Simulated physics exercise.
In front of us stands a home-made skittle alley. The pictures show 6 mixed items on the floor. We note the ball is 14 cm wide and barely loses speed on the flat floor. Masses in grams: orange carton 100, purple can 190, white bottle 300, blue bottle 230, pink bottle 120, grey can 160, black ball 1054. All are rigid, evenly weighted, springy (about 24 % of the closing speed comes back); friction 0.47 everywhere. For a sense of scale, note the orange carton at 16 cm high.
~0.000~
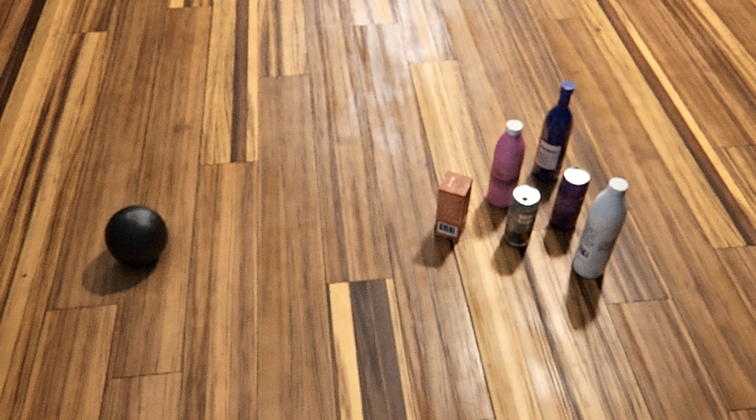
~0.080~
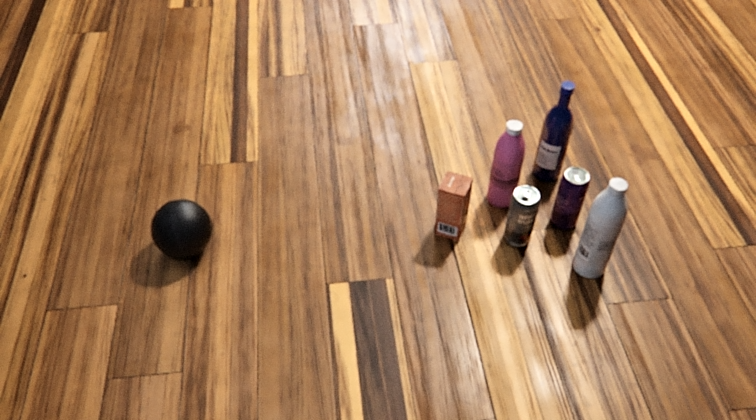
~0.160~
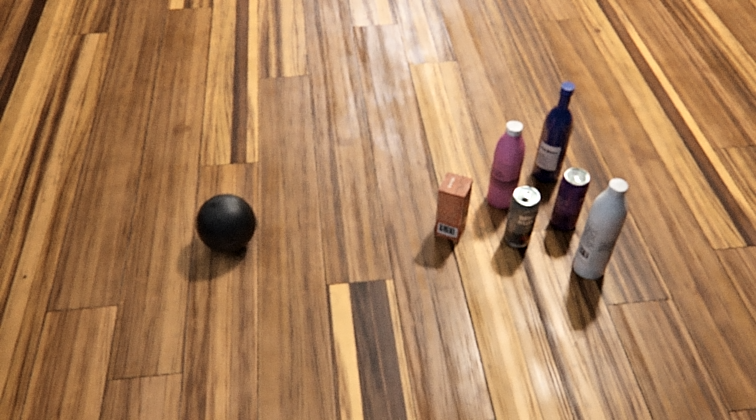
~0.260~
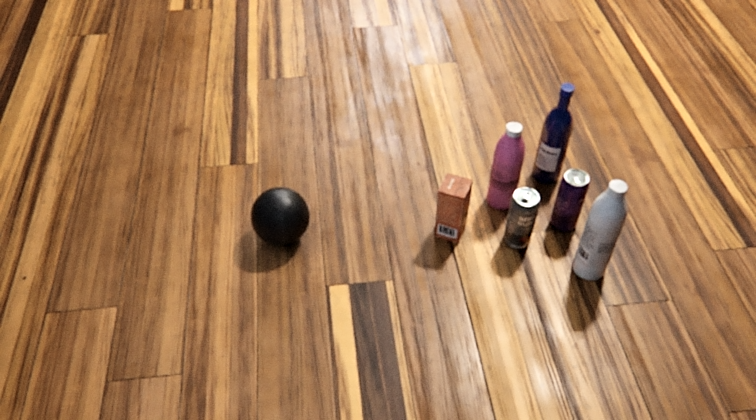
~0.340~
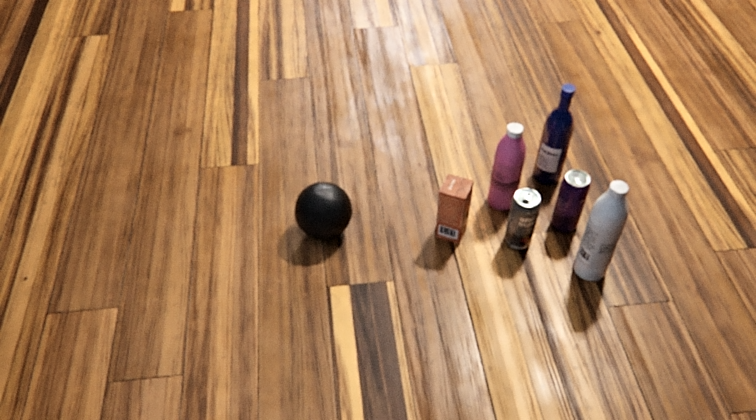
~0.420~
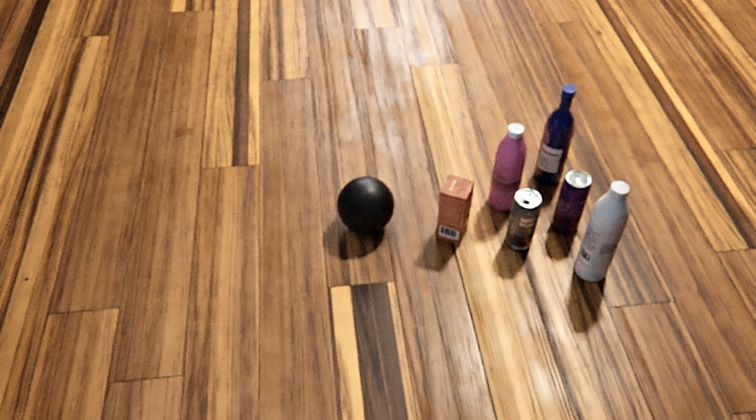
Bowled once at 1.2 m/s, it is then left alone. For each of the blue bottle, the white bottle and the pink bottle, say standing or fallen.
Blue bottle: Fallen, white bottle: Standing, pink bottle: Fallen.
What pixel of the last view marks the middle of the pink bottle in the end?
It stops at about (675, 241).
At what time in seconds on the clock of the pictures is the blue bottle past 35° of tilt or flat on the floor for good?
At around 1.1 seconds on the pictures' clock.
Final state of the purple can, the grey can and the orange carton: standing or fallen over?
Outcome noted - the purple can survives without falling, the grey can survives without falling, the orange carton ends up fallen.
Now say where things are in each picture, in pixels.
In the first picture, 0 cm rolled; black ball (137, 235); blue bottle (556, 132); white bottle (603, 228); pink bottle (507, 163).
In the second picture, 10 cm rolled; black ball (182, 229); grey can (521, 218).
In the third picture, 20 cm rolled; black ball (226, 223); purple can (570, 201).
In the fourth picture, 32 cm rolled; black ball (280, 216); orange carton (453, 209).
In the fifth picture, 42 cm rolled; black ball (323, 211); grey can (522, 221).
In the sixth picture, 52 cm rolled; black ball (366, 205); blue bottle (558, 135); white bottle (604, 231); pink bottle (509, 167).
After 0.92 s, 100 cm rolled; black ball near (554, 170); pink bottle leaning 10° near (605, 168); blue bottle leaning 6° near (577, 125); orange carton on its side.
After 1.52 s, 132 cm rolled; black ball near (675, 157); blue bottle on its side near (605, 114); pink bottle on its side near (672, 226); orange carton on its side.
By the end (3.3 s), tipped over on the floor, orange carton, blue bottle and pink bottle; the other 3 in place, give or take 8 cm. Seen from the same camera at the end, blue bottle near (597, 109), white bottle near (604, 231).
